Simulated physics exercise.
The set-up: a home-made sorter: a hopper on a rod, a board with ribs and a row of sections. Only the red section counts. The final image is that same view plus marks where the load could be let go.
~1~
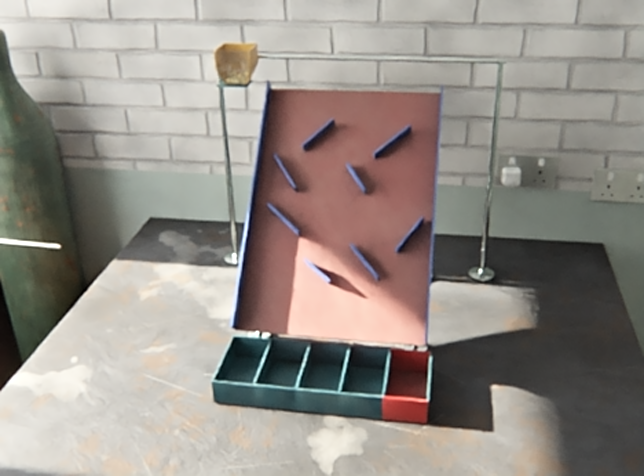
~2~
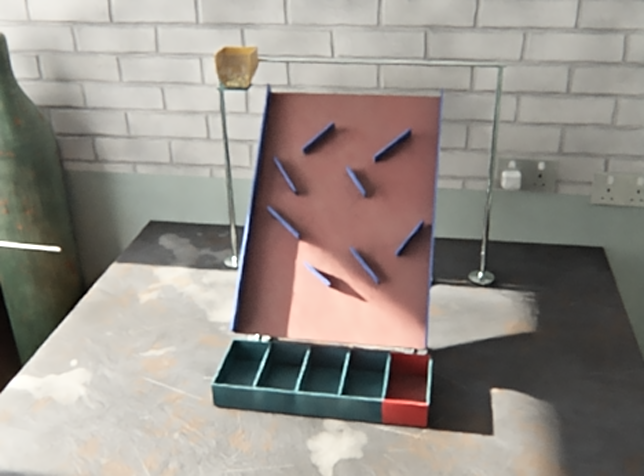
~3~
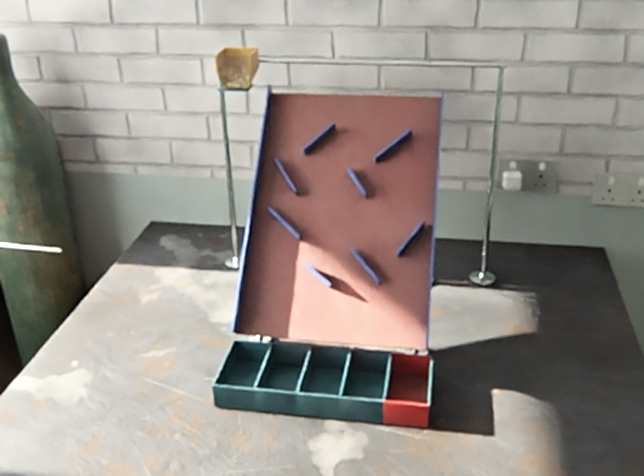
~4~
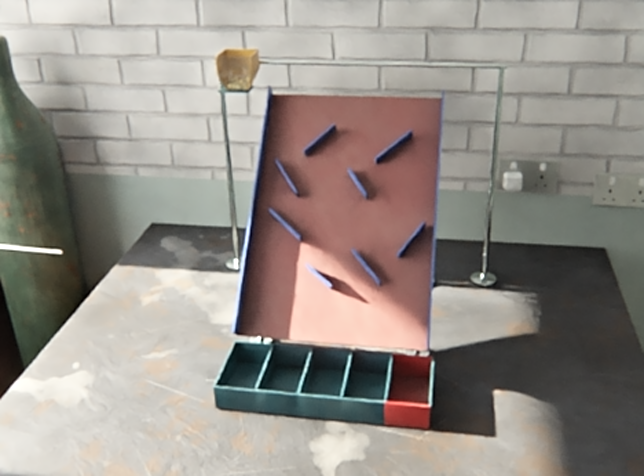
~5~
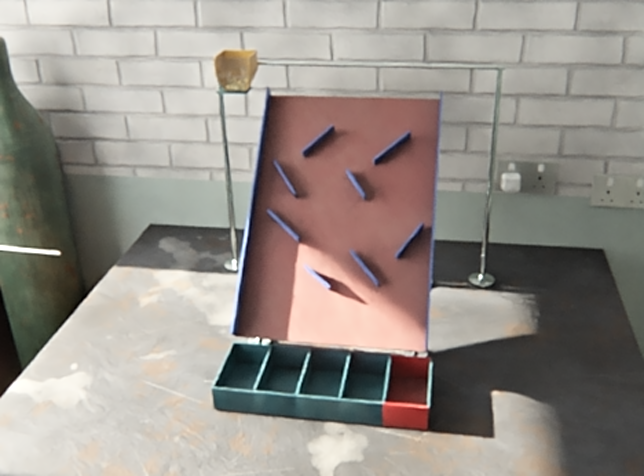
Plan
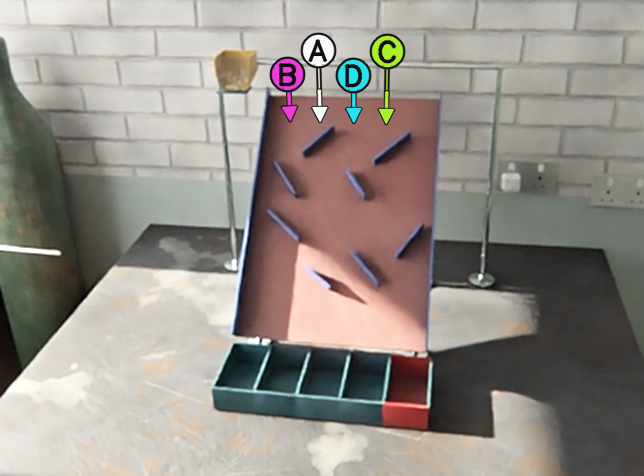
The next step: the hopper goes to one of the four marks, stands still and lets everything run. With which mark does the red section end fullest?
The answer is mark C.
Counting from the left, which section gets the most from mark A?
The fourth from the left.
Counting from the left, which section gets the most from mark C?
The fifth from the left.
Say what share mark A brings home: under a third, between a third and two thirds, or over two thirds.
It is under a third.
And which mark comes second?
The answer is D.
On the marked copy, mark A meets the board at (320, 116); mark B meets the board at (289, 115); mark C meets the board at (386, 118); mark D meets the board at (353, 117).
For mark A, about a quarter in the red section, most in other sections.
For mark B, about a quarter in the red section, most in other sections, a stray few outside the box.
For mark C, most in the red section, about a quarter in other sections, a stray few outside the box.
For mark D, about a third in the red section, about two thirds in other sections.
